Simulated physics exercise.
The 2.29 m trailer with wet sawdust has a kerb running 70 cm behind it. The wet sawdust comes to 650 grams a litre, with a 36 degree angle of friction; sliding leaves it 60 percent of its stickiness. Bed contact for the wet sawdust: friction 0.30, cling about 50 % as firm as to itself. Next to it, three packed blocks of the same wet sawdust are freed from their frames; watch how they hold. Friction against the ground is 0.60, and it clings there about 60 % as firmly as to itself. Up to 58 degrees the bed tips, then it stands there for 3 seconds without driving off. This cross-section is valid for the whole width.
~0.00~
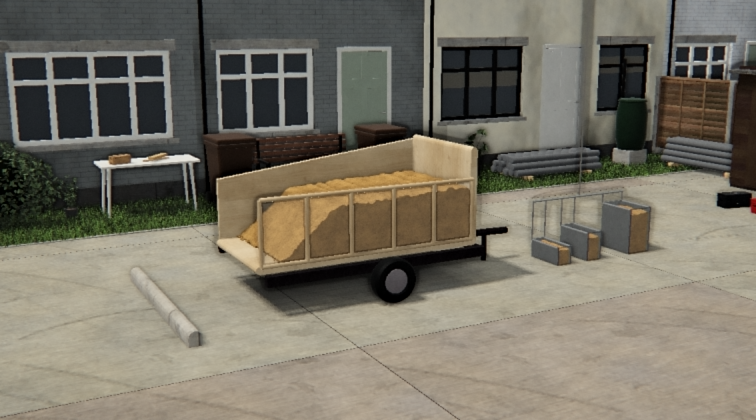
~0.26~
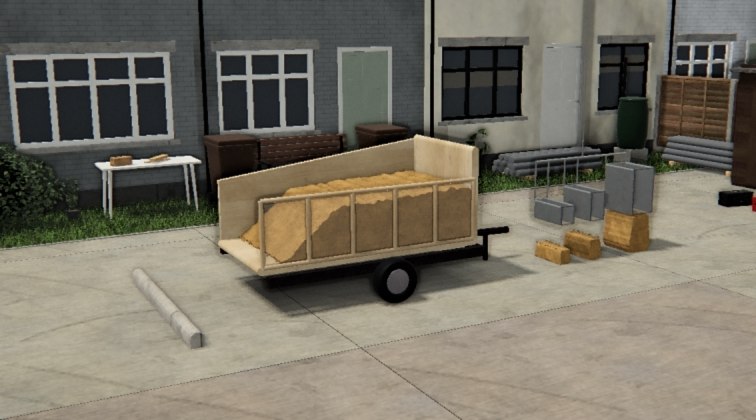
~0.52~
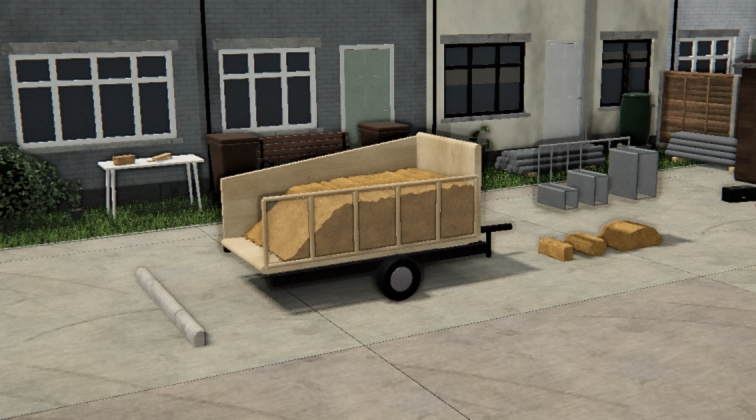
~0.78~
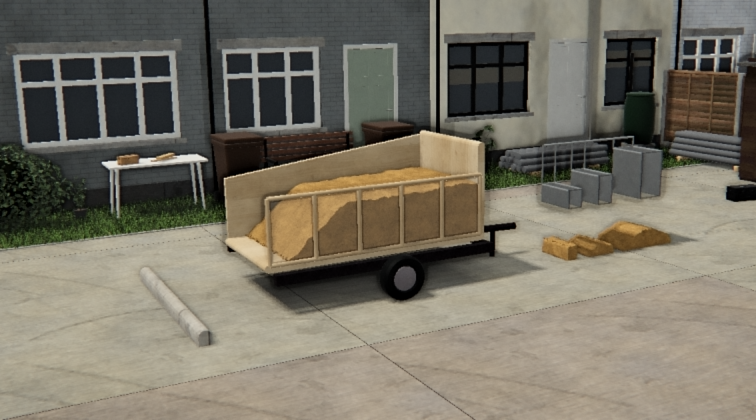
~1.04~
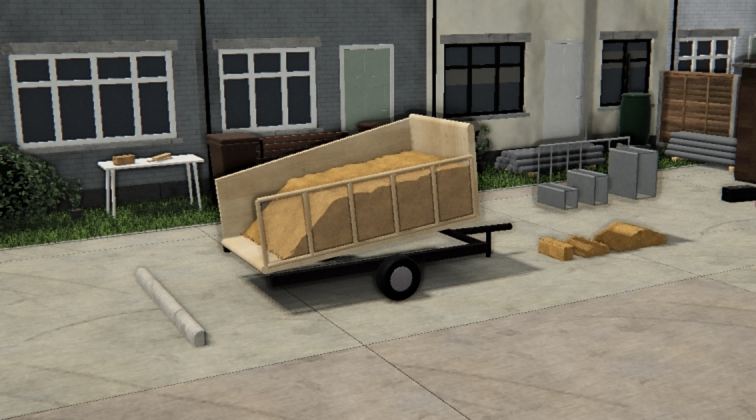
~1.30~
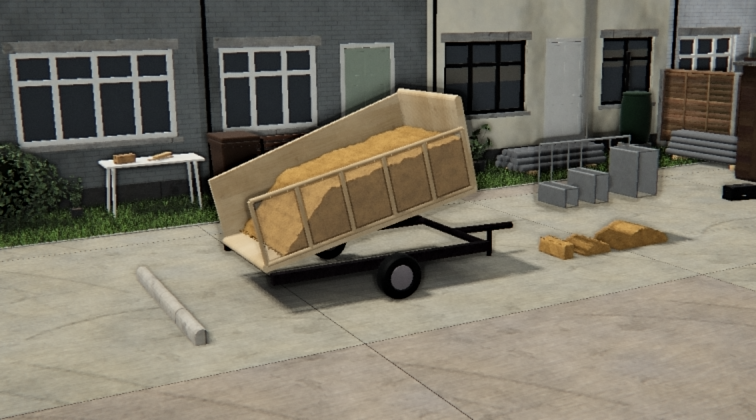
Trailer bed loaded with sawdust tilting up at its right end after metal moulds lift off three blocks, the larger ones slumping.
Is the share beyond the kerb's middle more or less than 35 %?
It ends up higher than 35 percent.
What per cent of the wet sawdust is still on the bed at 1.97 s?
It comes to around 95 percent.
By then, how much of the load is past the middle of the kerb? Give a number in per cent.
About 45 per cent.
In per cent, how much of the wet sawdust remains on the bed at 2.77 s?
It works out at roughly 35 percent.
After 1.97 s, the tilt is 31 degrees, 97 % is on the bed and 0 % past the kerb's middle.
After 2.77 s, the tilt is 54 degrees, 36 % is on the bed and 12 % past the kerb's middle.
After 3.57 s, the tilt is 58 degrees, 1 % is on the bed and 44 % past the kerb's middle.
After 4.37 s, the tilt is 58 degrees, 1 % is on the bed and 44 % past the kerb's middle.
After 6.07 s, at the end, the tilt is 58 degrees, 1 % is on the bed and 44 % past the kerb's middle.
